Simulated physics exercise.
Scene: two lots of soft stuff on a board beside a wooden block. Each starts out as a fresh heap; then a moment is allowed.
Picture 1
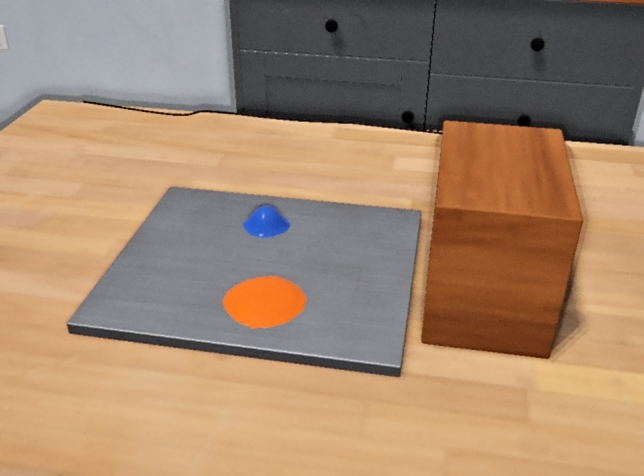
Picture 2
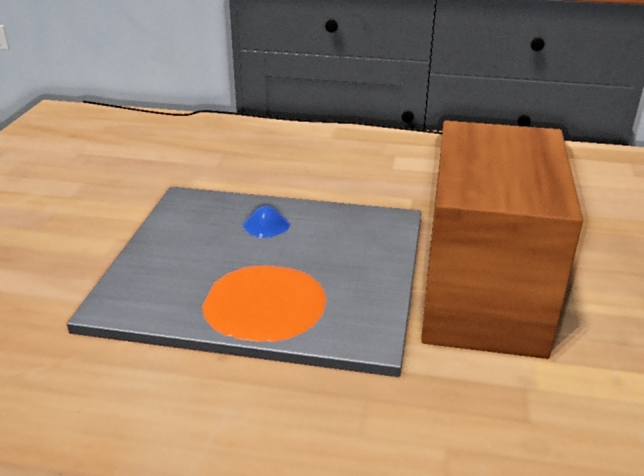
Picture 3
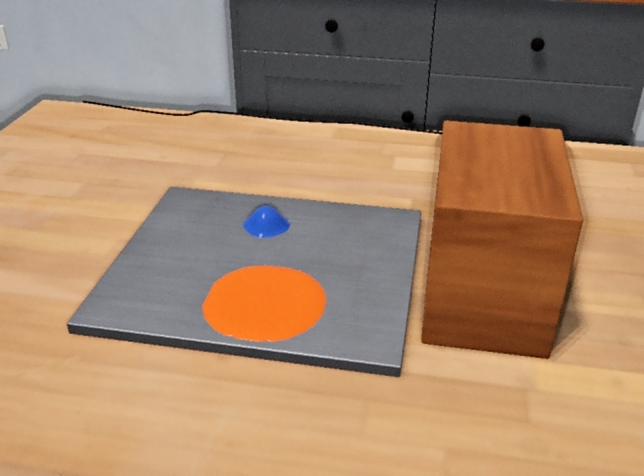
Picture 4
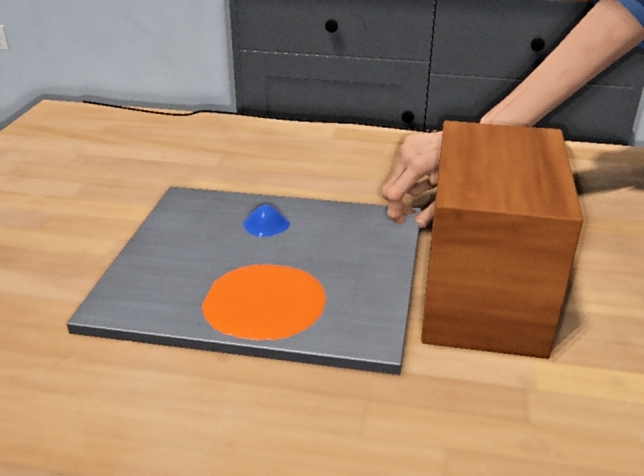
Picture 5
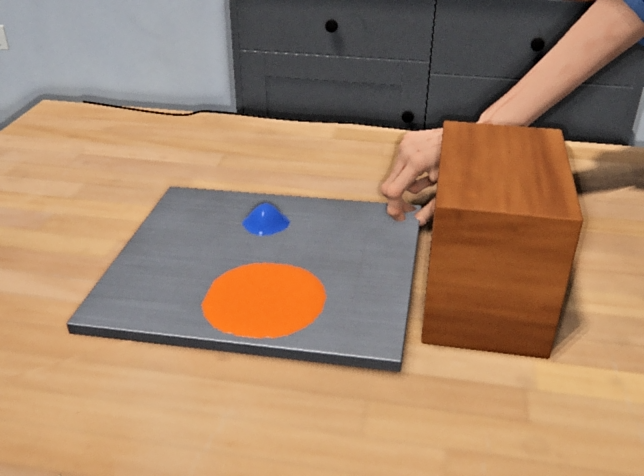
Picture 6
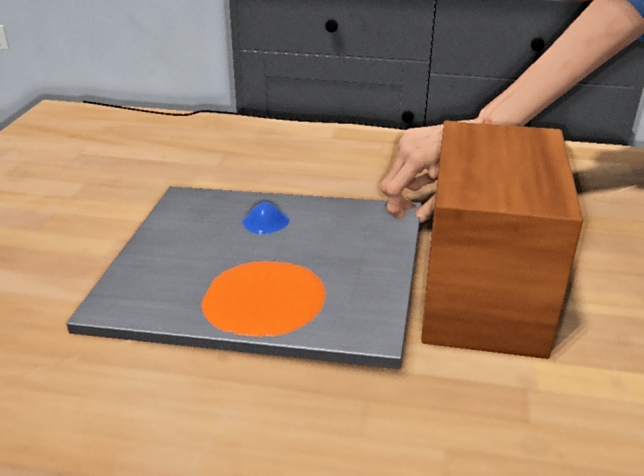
An orange blob spread into a thin round patch on a gray board while the small blue mound behind it kept its shape, then a hand reached in behind the wooden block and slightly raised the board's end.
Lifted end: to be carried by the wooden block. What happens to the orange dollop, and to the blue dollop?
I'd say the orange dollop goes over and the blue dollop keeps its place.
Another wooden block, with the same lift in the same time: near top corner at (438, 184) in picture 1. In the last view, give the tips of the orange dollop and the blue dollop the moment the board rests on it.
(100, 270), (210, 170).
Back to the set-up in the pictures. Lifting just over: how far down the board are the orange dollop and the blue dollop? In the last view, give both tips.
Tips, last frame: First (115, 269); second (223, 172).
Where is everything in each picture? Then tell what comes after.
The board lies flat; orange dollop (265, 297) a low mound; blue dollop (266, 216) a tall heap; wooden block (496, 287), in the first frame.
They settle; orange dollop (265, 299) spread thin; blue dollop (266, 216) a tall heap, in the second frame.
At rest; orange dollop (265, 299) spread thin; blue dollop (266, 216) a tall heap, in the third frame.
A hand takes the end; orange dollop (265, 299) spread thin; blue dollop (266, 215) a tall heap, in the fourth frame.
The end is rising; orange dollop (265, 297) spread thin; blue dollop (266, 213) a tall heap, in the fifth frame.
The board slopes by about 2°; orange dollop (263, 295) spread thin; blue dollop (265, 212) a tall heap; wooden block (496, 287), in the sixth frame.
A moment on, slope about 32°; the orange dollop has crept down a long way; the blue dollop has not moved.
Further on, the orange dollop is dripping off the low end; the blue dollop has not moved.
When it is over, slope about 32°; the orange dollop is dripping off the low end; the blue dollop has not moved.
